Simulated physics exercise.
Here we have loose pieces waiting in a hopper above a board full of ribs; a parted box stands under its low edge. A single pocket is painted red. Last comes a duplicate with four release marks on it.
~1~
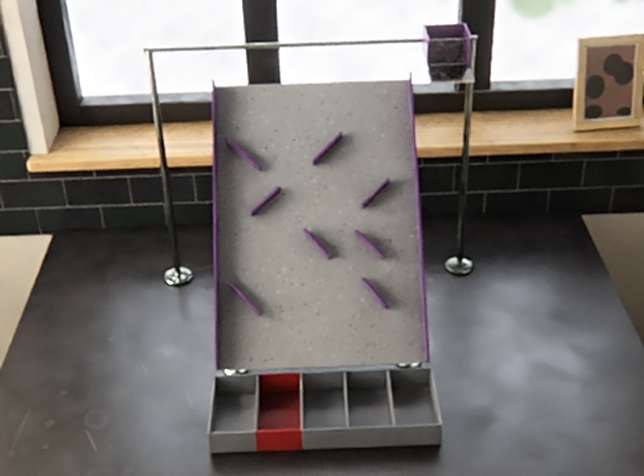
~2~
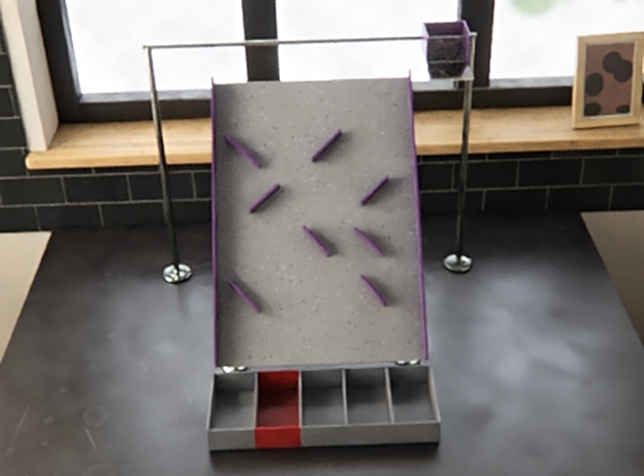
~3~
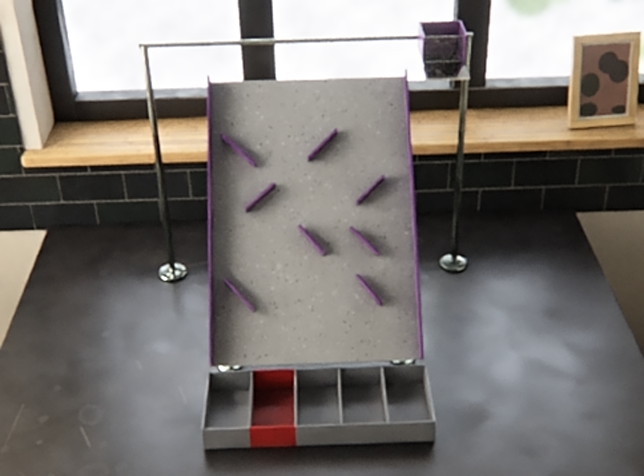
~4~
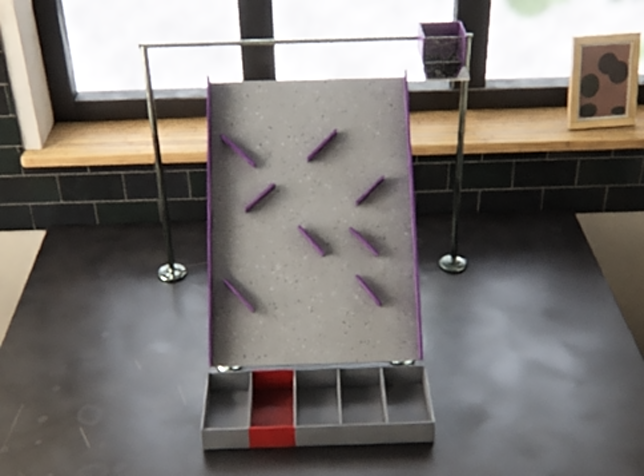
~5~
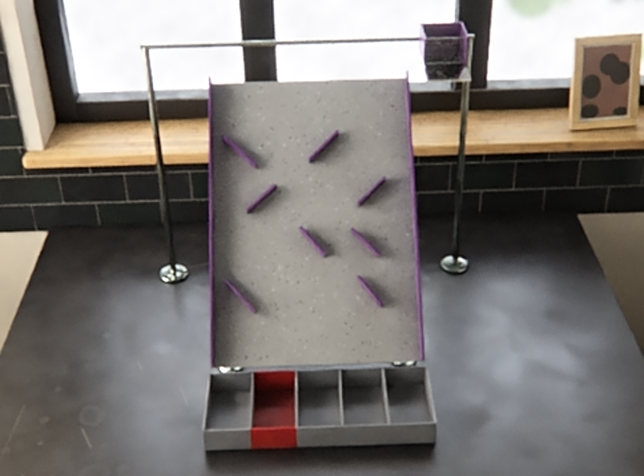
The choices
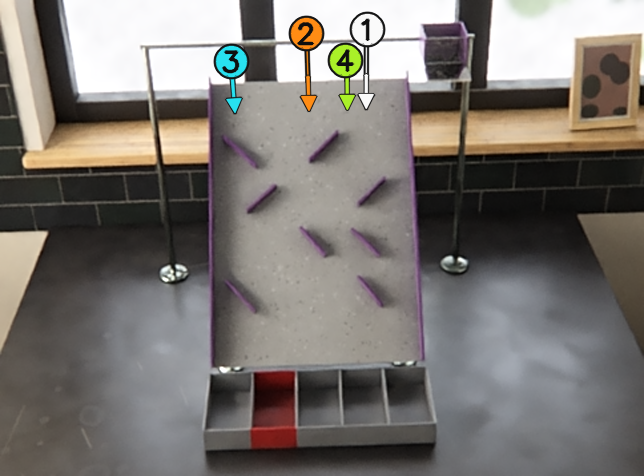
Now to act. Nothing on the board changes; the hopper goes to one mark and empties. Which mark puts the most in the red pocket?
Go for 2.
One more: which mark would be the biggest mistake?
Mark 1.
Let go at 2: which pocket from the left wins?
The second.
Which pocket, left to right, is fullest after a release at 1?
The fourth from the left.
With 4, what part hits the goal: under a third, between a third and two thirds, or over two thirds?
Mark 4 gives under a third.
On the marked copy, mark 1 meets the board at (366, 103); mark 2 meets the board at (308, 105); mark 3 meets the board at (234, 107); mark 4 meets the board at (347, 104).
With 1, none in the red pocket, nearly all in other pockets, a small part outside the box.
With 2, about two thirds in the red pocket, about a quarter in other pockets, a small part outside the box.
With 3, about a third in the red pocket, about half in other pockets, a small part held on the board.
With 4, about a quarter in the red pocket, about two thirds in other pockets, a small part outside the box.
